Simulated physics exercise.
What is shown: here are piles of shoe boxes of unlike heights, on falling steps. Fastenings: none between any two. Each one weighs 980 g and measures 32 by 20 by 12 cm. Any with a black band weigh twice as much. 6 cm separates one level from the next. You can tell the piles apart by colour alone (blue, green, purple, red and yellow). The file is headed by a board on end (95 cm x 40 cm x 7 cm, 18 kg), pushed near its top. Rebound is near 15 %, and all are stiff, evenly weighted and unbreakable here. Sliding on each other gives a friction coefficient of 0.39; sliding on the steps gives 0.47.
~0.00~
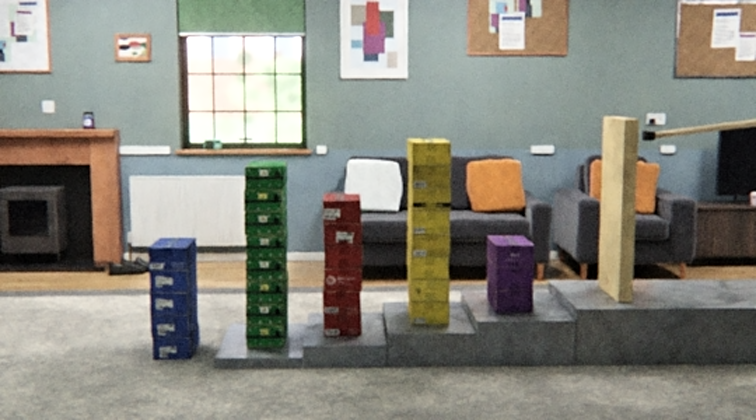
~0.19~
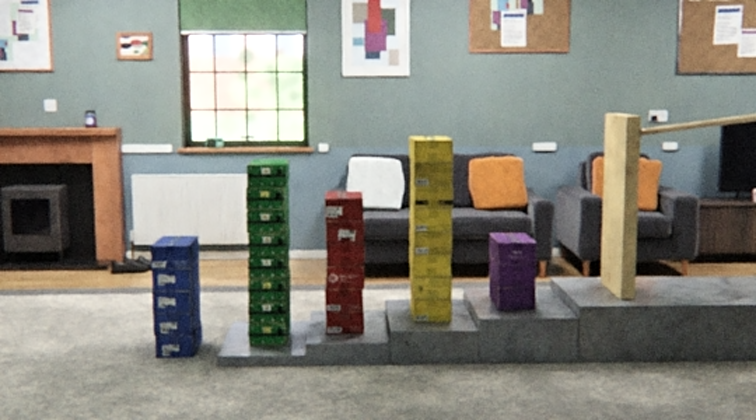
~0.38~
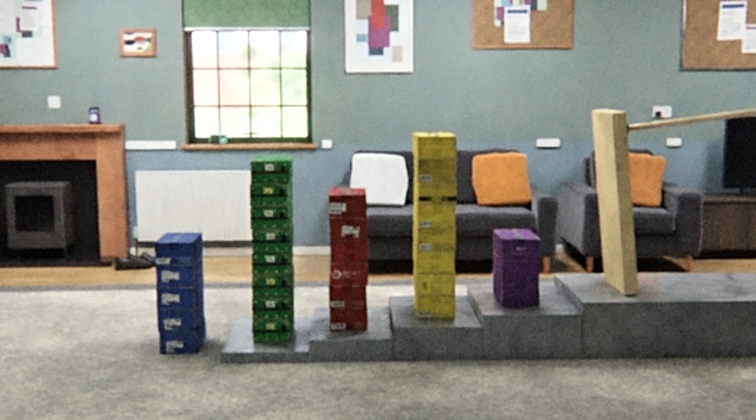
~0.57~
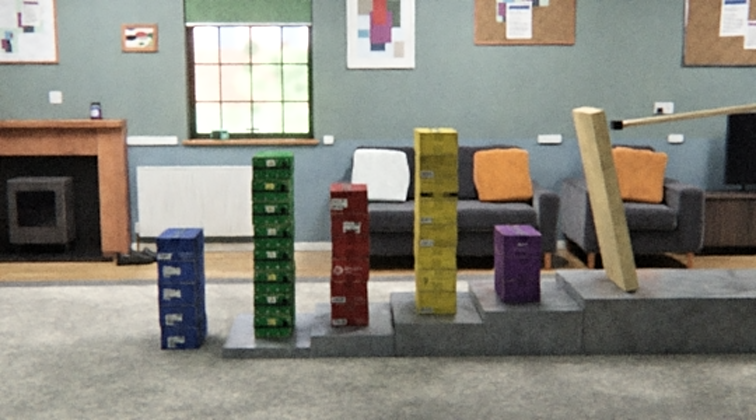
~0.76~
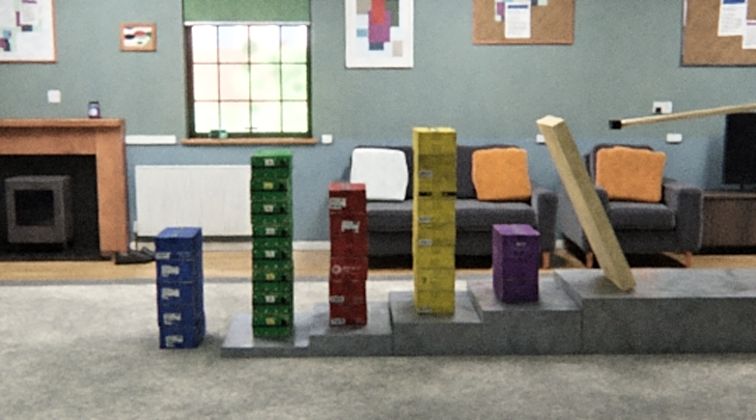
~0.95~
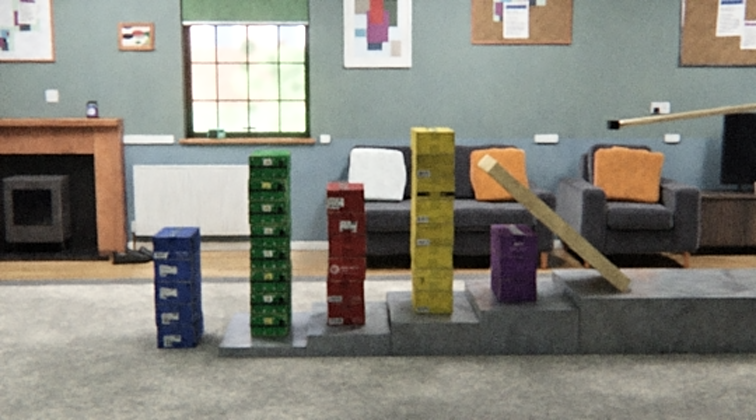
A long wooden board stands on end at the right on grey steps that descend to the left, seen from the side in a room with a fireplace, window and dark sofas. Left of it are stacks of purple, yellow, red, green and blue boxes. A pole from the right pushes the board's top leftward, then stays still as the board leans further, over the purple stack, while the view shifts slightly.
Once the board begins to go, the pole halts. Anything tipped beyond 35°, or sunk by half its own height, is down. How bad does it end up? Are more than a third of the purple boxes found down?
No, under a third.
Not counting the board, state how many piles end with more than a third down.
Looks like 0 of them in total.
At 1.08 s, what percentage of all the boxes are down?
By then 0 %.
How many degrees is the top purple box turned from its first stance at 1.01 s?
Roughly 0°.
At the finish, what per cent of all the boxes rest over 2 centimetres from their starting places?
I count 5 % as shifted.
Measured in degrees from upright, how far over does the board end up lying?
Some 60° from upright.
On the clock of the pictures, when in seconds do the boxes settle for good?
Close to 2.5 s.
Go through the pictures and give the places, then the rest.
In the first frame (pixels give the middle of a visible side), pole end (652, 136) 9 cm short, board 0° from upright; top purple box (515, 257); top red box (342, 212); none of the others has stirred.
The second frame shows pole end 5 mm short, board 0° from upright; top purple box (517, 254).
The third frame shows pole end 8 cm in, board 6° from upright; top purple box (521, 250); none of the others has stirred.
The fourth frame shows pole end (619, 125) 12 cm in, stopped, board 13° from upright; top purple box (522, 246); none of the others has stirred.
The fifth frame shows pole end (618, 125) 12 cm in, stopped, board 25° from upright; top purple box (521, 246); none of the others has stirred.
The sixth frame shows pole end (616, 125) 12 cm in, stopped, board 49° from upright; top purple box (519, 246); top yellow box (435, 143); none of the others has stirred.
After 1.01 s, board 58° from upright; none of the 3 purple boxes down (0 of 30 in all colours); top purple box unmoved.
After 1.08 s, board 66° from upright; none of the 3 purple boxes down (0 of 30 in all colours); top purple box 28 mm from its place.
After 1.74 s, board 57° from upright; none of the 3 purple boxes down (0 of 30 in all colours); top purple box 45 mm from its place.
In the end (2.5 s), board 60° from upright; none of the 3 purple boxes down (0 of 30 in all colours); top purple box 47 mm from its place; top yellow box unmoved. That is 0 per cent. From the last view, middles, top purple box near (506, 241), top yellow box near (432, 141).
